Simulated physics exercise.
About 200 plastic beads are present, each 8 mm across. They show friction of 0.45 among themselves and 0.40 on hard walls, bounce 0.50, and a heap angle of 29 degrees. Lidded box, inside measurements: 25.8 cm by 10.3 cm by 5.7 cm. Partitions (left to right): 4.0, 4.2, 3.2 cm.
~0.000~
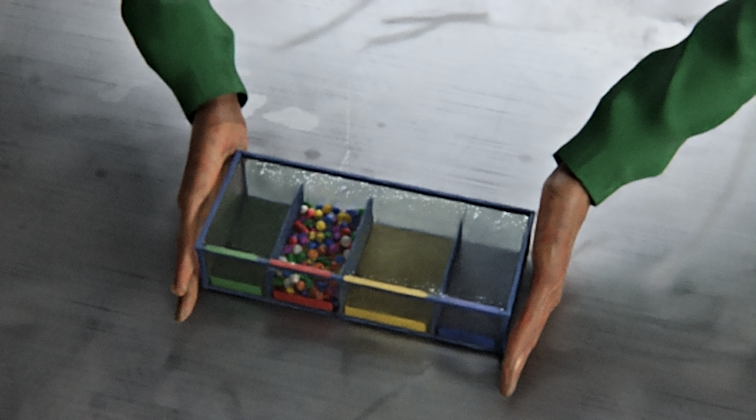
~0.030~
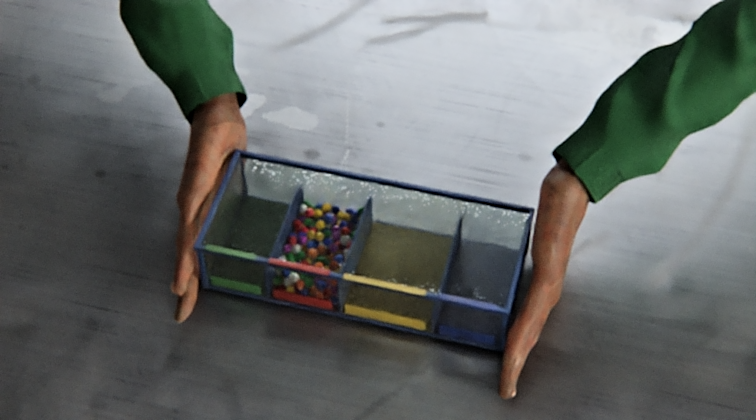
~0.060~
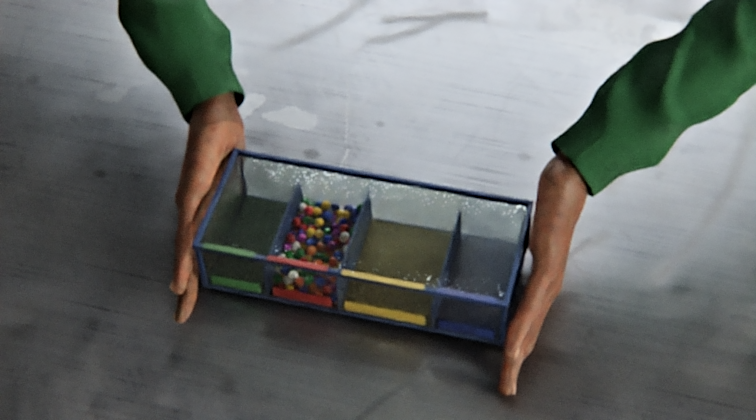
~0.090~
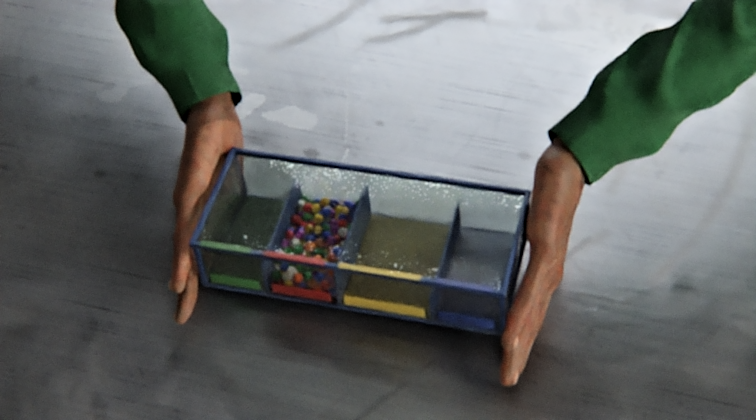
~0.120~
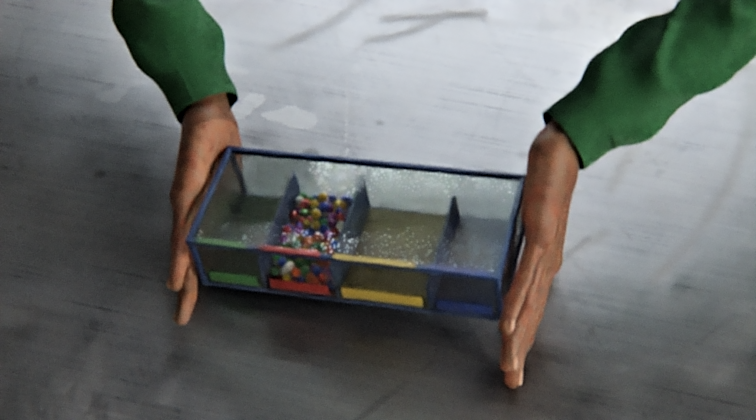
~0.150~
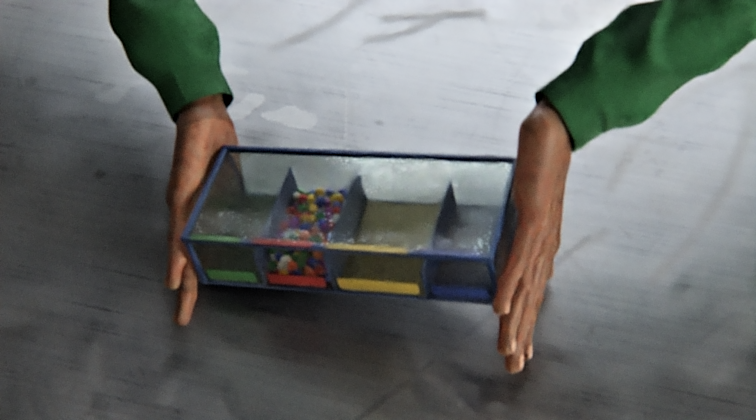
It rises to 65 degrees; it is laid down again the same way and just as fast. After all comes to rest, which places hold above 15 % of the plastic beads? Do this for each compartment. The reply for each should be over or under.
For red compartment it is over, for blue compartment it is under, for green compartment it is under, for yellow compartment it is under.
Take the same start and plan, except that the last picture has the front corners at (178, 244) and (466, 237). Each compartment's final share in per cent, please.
Final shares, in per cent - red: 90, blue: 0, green: 10, yellow: 0.
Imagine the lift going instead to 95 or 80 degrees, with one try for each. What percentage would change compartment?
35 % and 25 %.
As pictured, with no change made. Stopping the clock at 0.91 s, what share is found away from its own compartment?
Approx. 10 in a hundred.
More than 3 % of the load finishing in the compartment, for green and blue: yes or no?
For green, it does, for blue, it does not.
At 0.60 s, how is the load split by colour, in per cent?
Red = 100, blue = 0, green = 0, yellow = 0 (percent).
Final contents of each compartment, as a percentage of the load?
Red: 90%; blue: 0%; green: 10%; yellow: 0%.
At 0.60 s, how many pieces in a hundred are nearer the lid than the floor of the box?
I'd say around 10 percent of the pieces.
After 0.60 s, tilt 65 degrees; red 100 %.
After 0.91 s, tilt 27 degrees; red 90 %, green 10 %.
After 1.31 s, tilt 0 degrees; red 90 %, green 10 %.
At rest (1.8 s), red 90 %, blue 0 %, green 10 %, yellow 0 %.
